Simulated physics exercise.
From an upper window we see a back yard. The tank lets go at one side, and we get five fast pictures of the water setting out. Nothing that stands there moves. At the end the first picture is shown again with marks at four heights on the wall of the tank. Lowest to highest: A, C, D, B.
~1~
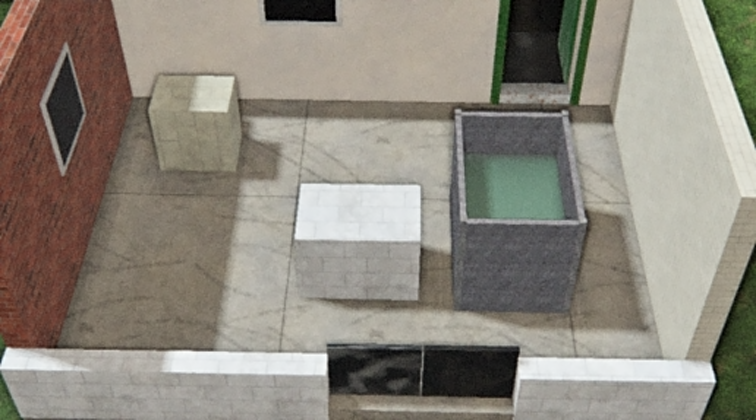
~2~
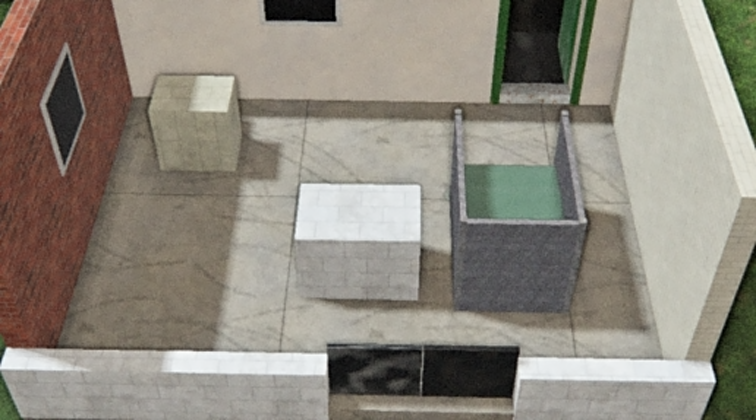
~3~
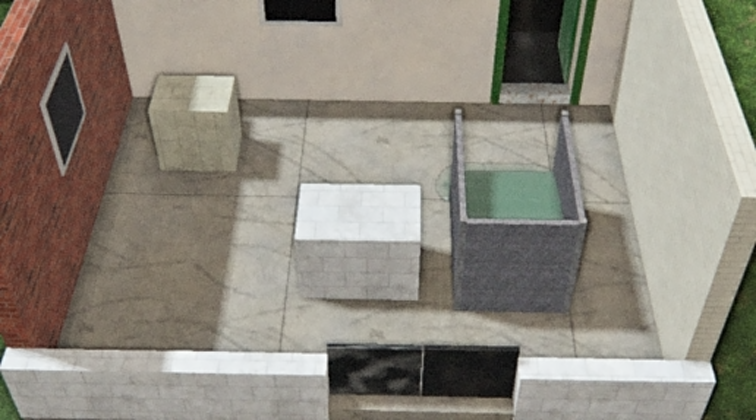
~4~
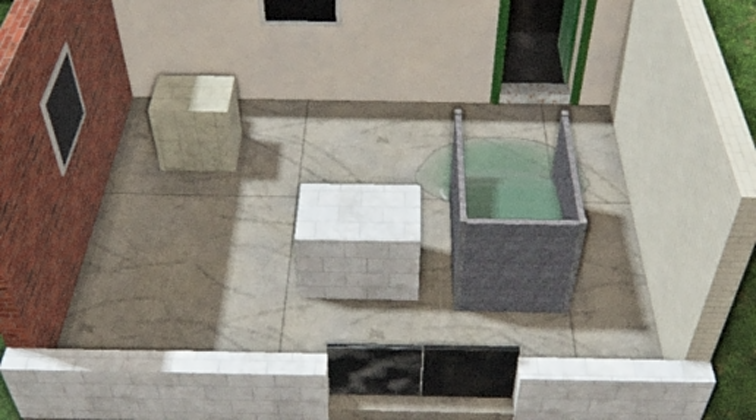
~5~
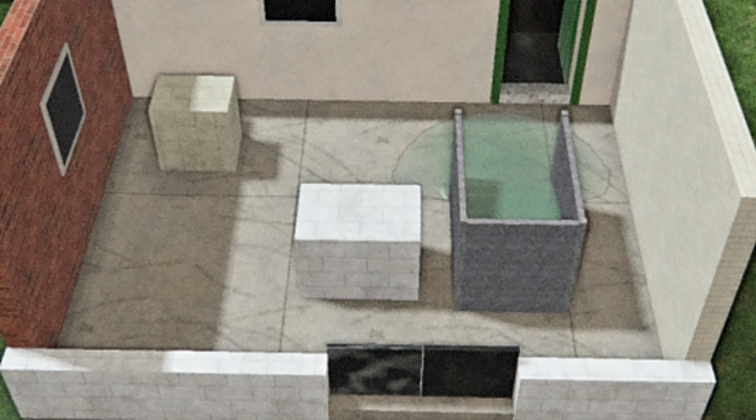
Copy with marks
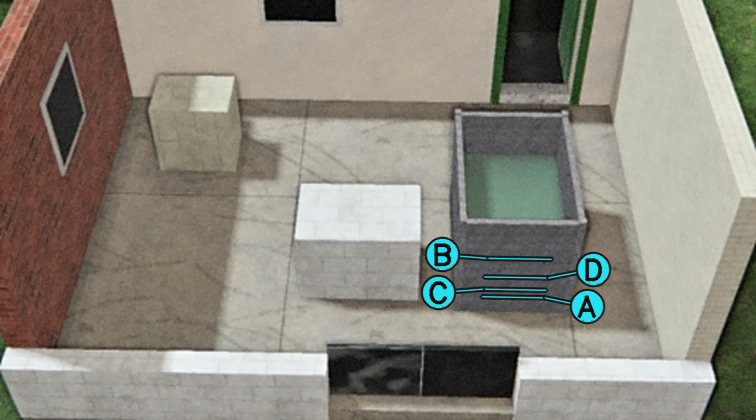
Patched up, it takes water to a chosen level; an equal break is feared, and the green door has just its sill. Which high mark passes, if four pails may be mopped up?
It is C.
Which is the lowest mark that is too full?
D it is.
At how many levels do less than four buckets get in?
Two of them.
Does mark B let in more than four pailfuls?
Yes, it does.
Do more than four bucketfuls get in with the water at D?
Yes.
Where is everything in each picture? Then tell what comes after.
Water in the tank at rest, its middle at (512, 202); foot of the green doorway at (534, 104); shut gate at (423, 353), in the first picture.
Water covers 1 % of the ground, its front hidden from here, in the second picture.
Water covers 3 % of the ground, its front hidden from here, in the third picture.
Water covers 7 % of the ground, its front hidden from here, in the fourth picture.
Water covers 12 % of the ground, its front hidden from here, in the fifth picture.
On the marked copy, A at (513, 297); B at (518, 258); C at (514, 289); D at (516, 277); from the bottom up A, C, D, B.
If A is chosen, nothing gets over.
If B is chosen, some 25 bucketfuls get in.
If C is chosen, a bucket or two gets in.
If D is chosen, about 7 bucketfuls get in.
